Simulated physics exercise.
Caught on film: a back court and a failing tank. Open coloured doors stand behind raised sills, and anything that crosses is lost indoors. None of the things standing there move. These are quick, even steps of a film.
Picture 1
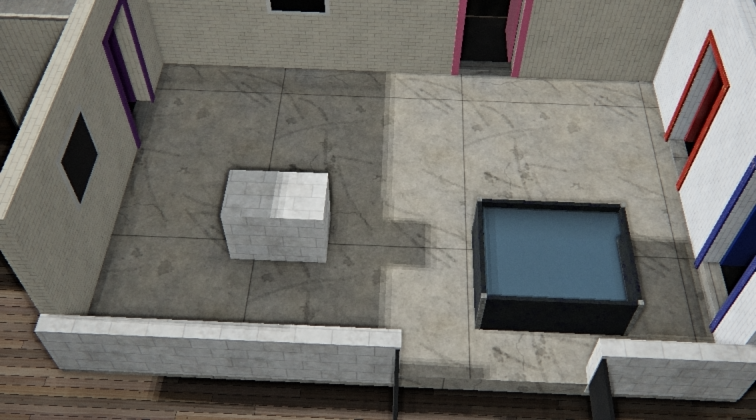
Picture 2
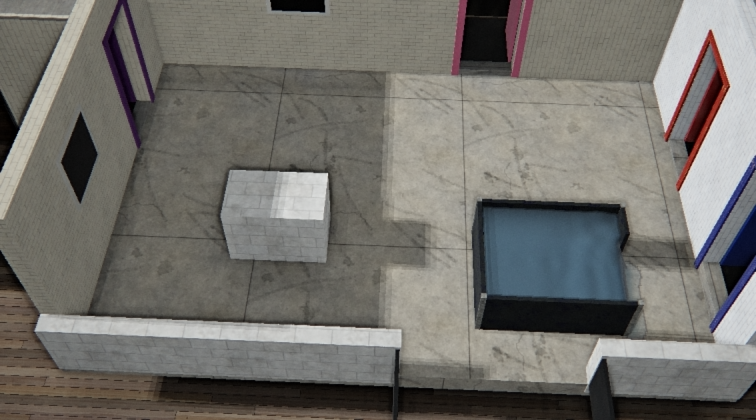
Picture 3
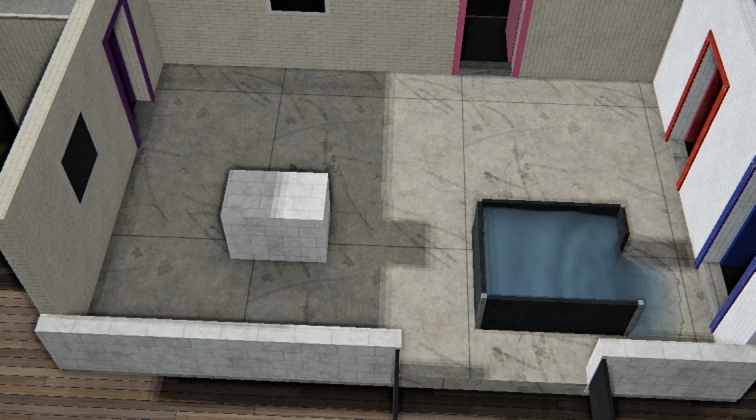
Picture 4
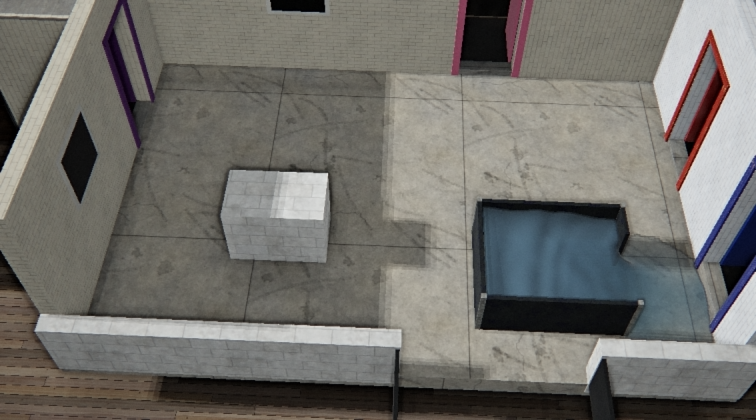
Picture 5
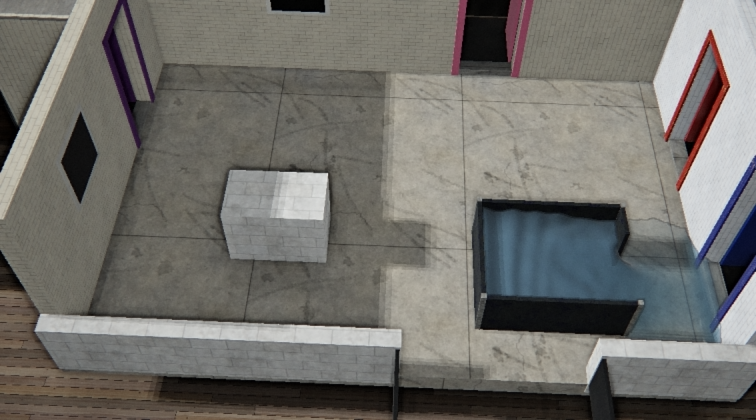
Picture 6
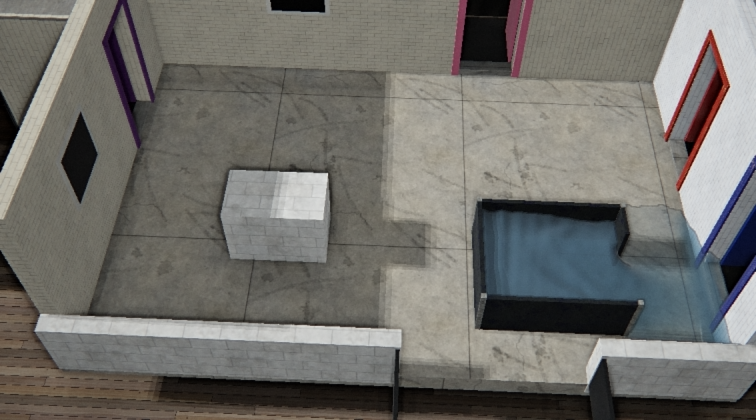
At first, still water fills a dark-walled tank on the right of a paved court, with a pale block to its left. Then the tank's right side opens and water pours out through the gap. It spreads rightward across the floor toward the blue doorway, then creeps upward along the right wall.
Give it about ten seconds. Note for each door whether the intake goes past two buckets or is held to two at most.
In the end the pink door respects the limit for sure. The blue door breaks the limit for sure. The purple door respects the limit for sure. The red door respects the limit for sure.
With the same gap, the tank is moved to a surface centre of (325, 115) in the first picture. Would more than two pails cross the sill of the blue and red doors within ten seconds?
Finding: Blue door comes in lower; red door goes beyond it.
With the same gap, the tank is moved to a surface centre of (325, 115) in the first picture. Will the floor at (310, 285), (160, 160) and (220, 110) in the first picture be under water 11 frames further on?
One after the other: Untouched, untouched, untouched.
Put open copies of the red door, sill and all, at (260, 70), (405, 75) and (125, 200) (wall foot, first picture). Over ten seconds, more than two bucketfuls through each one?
One after the other: Stays under, lets less in, takes less.
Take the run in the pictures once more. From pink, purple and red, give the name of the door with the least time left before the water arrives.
Answer: The one in red.
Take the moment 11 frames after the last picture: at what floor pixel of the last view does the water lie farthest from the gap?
My pick would be pixel (651, 88).
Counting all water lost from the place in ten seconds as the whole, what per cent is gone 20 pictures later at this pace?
I'd estimate close to 65 per cent.
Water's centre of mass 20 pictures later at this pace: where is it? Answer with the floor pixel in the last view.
At roughly (587, 258).
A moment on, water covers 10 % of the floor; the pink door not reached, the blue door far over two buckets in, the purple door not reached, the red door wet at the sill, nothing in.
Next, water covers 20 % of the floor; the pink door not reached, the blue door far over two buckets in, the purple door not reached, the red door wet at the sill, nothing in.
Then, water covers 35 % of the floor; the pink door wet at the sill, nothing in, the blue door far over two buckets in, the purple door not reached, the red door wet at the sill, nothing in.
Later, water covers 55 % of the floor; the pink door wet at the sill, nothing in, the blue door far over two buckets in, the purple door not reached, the red door wet at the sill, nothing in.
In the end, water covers 95 % of the floor; the pink door wet at the sill, nothing in, the blue door far over two buckets in, the purple door wet at the sill, nothing in, the red door wet at the sill, nothing in.
